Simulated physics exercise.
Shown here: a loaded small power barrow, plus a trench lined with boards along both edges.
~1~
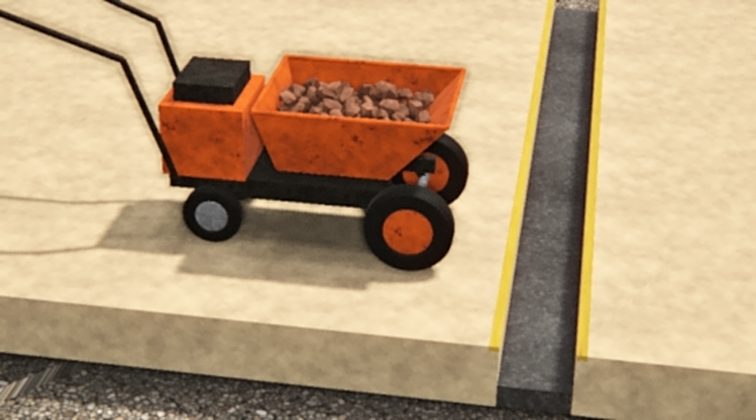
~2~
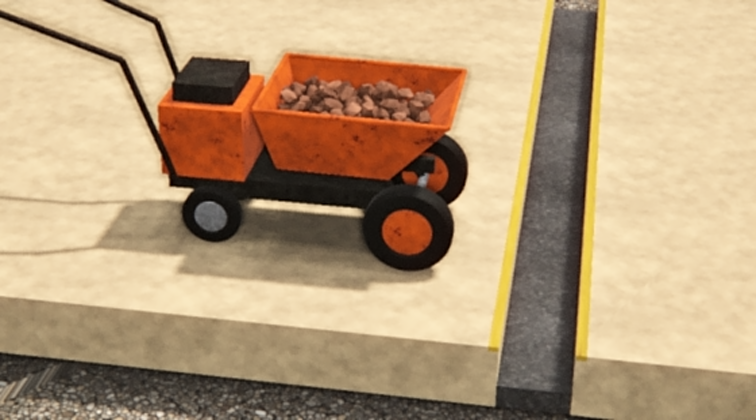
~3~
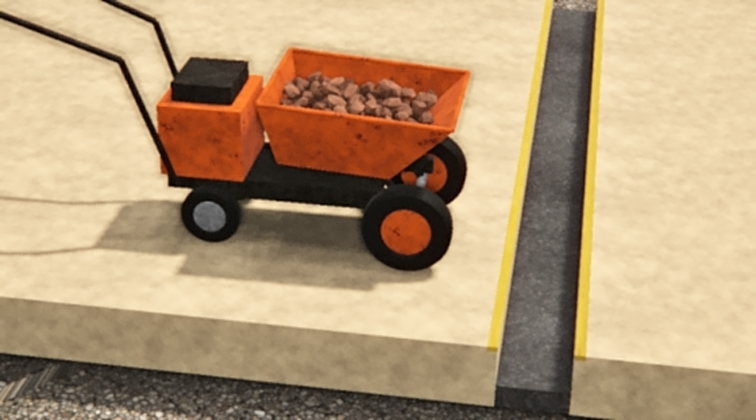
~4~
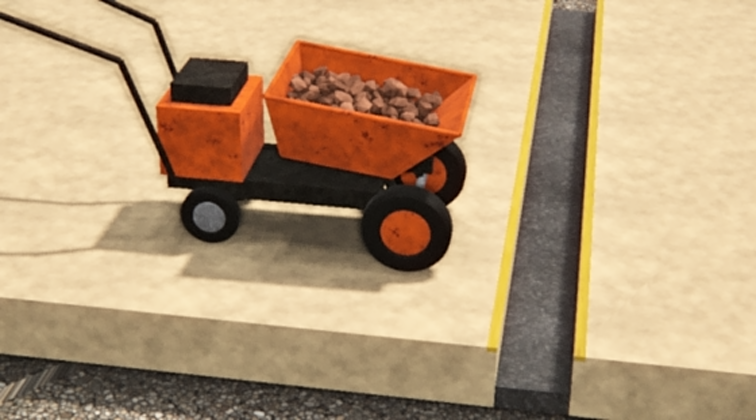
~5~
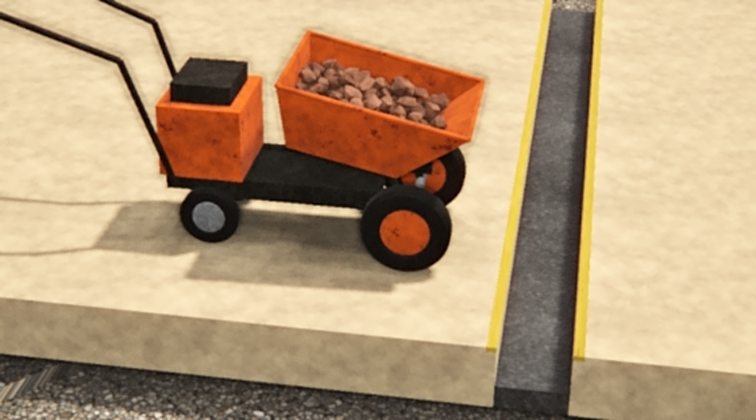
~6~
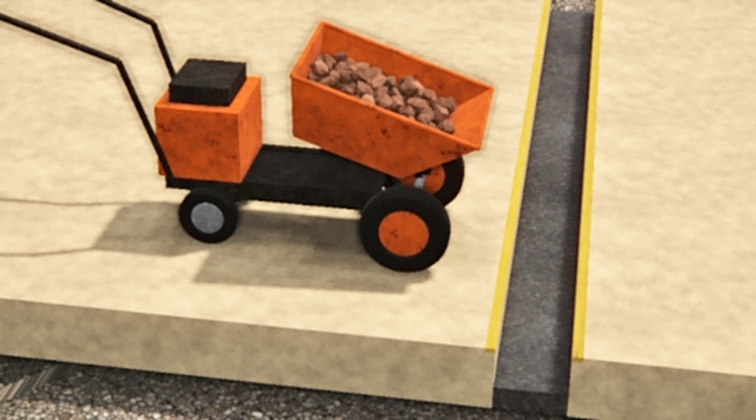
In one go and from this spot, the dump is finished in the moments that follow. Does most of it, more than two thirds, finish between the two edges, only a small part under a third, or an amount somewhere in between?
Most of it, more than two thirds, finishes between the edges.
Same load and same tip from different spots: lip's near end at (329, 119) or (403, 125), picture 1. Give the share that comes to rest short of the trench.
About 60 %, then 10 %.
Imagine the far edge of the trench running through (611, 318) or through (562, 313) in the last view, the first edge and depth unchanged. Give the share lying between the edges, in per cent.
I'd expect close to 100 in a hundred and then close to 60 in a hundred.
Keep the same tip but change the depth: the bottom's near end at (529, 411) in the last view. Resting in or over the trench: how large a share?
Estimated share: Approx. 80 %.
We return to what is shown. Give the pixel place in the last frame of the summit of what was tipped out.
Roughly (581, 240).
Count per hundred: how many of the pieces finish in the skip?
It works out near 0 percent.
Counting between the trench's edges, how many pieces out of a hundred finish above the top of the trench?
About 10 in a hundred.
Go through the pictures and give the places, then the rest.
In the first picture, lip of the skip (447, 128), level; top of the load (354, 112), lumps of rubble; first edge of the trench (501, 305); far edge (585, 314), the trench over half as wide as the skip, and about half as deep as wide.
In the second picture, lip of the skip (448, 129), level; top of the load (337, 111).
In the third picture, lip of the skip (452, 131), tipped barely; top of the load (340, 108).
In the fourth picture, lip of the skip (459, 135), tipped a little; top of the load (332, 100).
In the fifth picture, lip of the skip (468, 140), tipped a little; top of the load (341, 94).
In the sixth picture, lip of the skip (478, 149), tipped clearly; top of the load (346, 91); first edge of the trench (497, 307); far edge (581, 315).
Just after the last frame, skip tipped steeply; every one in the skip.
A moment on, skip tipped right over; roughly two thirds in the skip; roughly a quarter in or heaped over the trench; about a tenth beyond it; just a few falling.
Further on, skip tipped right over; just a few in the skip; the larger part in or heaped over the trench; roughly a quarter beyond it.
When it is over, skip tipped right over; the larger part in or heaped over the trench; roughly a quarter beyond it.
